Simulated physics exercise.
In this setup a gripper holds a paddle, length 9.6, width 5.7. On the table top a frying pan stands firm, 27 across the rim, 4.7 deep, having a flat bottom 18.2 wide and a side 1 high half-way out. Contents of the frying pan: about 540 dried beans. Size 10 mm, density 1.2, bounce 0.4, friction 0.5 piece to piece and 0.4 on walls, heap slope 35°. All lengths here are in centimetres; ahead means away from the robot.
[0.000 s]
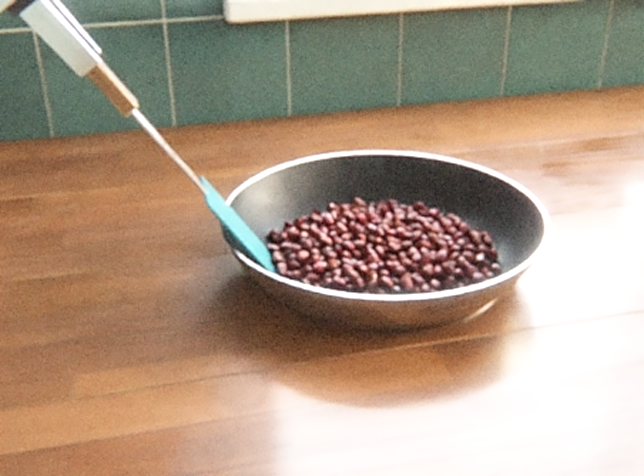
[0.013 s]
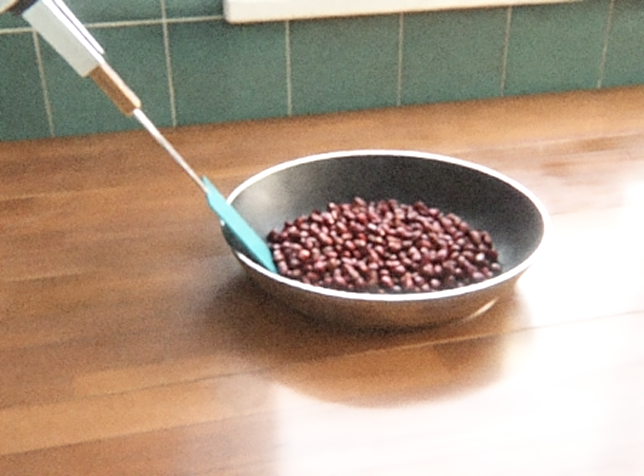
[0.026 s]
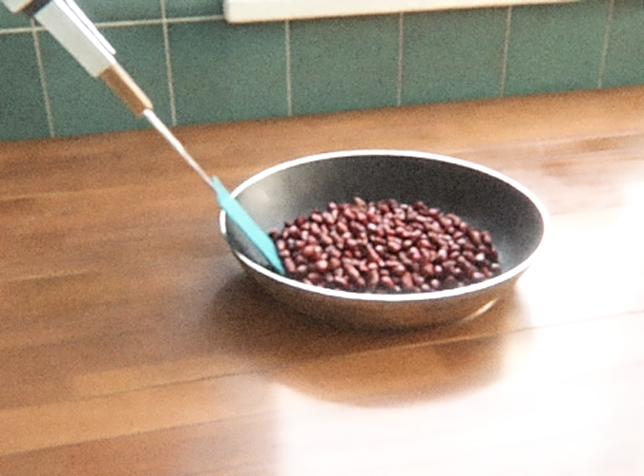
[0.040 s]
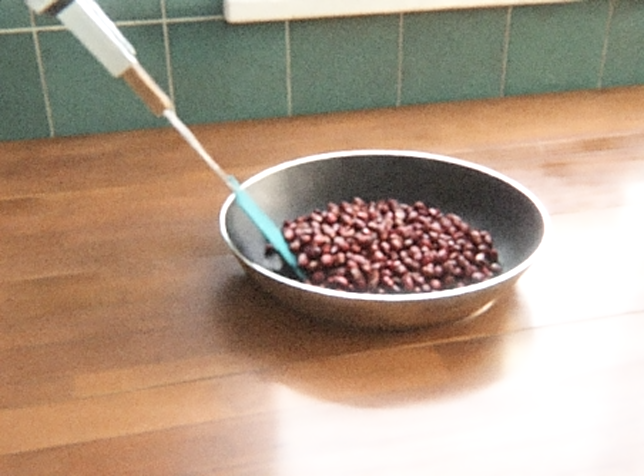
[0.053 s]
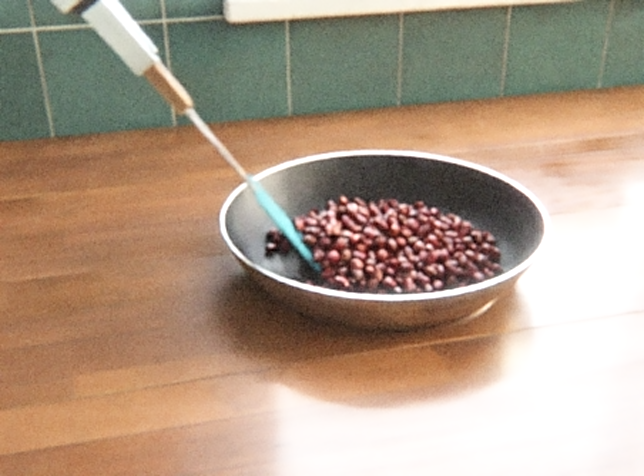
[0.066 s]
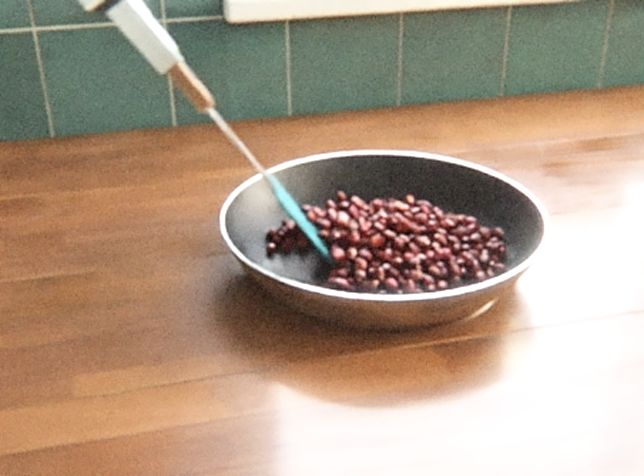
A robot gripper held a turquoise paddle at the left side of a dark frying pan of reddish-brown beans on a wooden counter, then slid it rightward through them, nudging some of the beans aside.
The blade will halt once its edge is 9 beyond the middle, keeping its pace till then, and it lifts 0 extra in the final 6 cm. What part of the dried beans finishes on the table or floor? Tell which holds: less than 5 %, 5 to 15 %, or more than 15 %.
What holds is 5 to 15 %.
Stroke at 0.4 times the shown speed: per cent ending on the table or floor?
That comes to some 5 per cent, roughly.
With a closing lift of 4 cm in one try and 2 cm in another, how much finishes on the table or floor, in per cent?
Result: Approx. 10 % and 10 %, one try each.
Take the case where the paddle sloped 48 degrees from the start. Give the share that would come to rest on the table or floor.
About 5 per cent.
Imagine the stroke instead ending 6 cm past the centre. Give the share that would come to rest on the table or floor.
It would come to roughly 0 percent.
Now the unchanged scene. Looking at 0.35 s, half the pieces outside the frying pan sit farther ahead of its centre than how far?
Roughly 18 cm.
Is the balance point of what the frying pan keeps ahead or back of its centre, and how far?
Offset: About 3.5 cm, ahead.
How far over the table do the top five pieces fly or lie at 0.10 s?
6 cm or so.
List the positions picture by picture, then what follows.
In the first picture, the paddle top edge at (204, 190), sloping 56°; upper third of the load around (384, 243), from x 270 to 495, top at y 200; 542 in the frying pan.
In the second picture, the paddle top edge at (206, 190), sloping 56°; upper third of the load around (383, 244), from x 270 to 495, top at y 200.
In the third picture, the paddle top edge at (215, 190), sloping 56°; upper third of the load around (376, 243), from x 270 to 495, top at y 200.
In the fourth picture, the paddle top edge at (233, 189), sloping 56°; upper third of the load around (373, 240), from x 270 to 495, top at y 200.
In the fifth picture, the paddle top edge at (253, 187), sloping 56°; upper third of the load around (379, 237), from x 270 to 495, top at y 200.
In the sixth picture, the paddle top edge at (273, 185), sloping 56°; upper third of the load around (379, 233), from x 270 to 500, top at y 200; 542 in the frying pan.
After 0.10 s, sloping 56°, highest piece 7 above the table; 542 in the frying pan.
After 0.14 s, sloping 56°, highest piece 8 above the table; 542 in the frying pan.
After 0.35 s, sloping 56°, highest piece 9 above the table; 487 in the frying pan, 36 on the table or floor, 19 on the blade or in flight.
After 1.40 s, sloping 56°, highest piece 5 above the table; 487 in the frying pan, 55 on the table or floor.
In the end, 487 in the frying pan, 55 on the table or floor. That is 10 % on the table or floor.
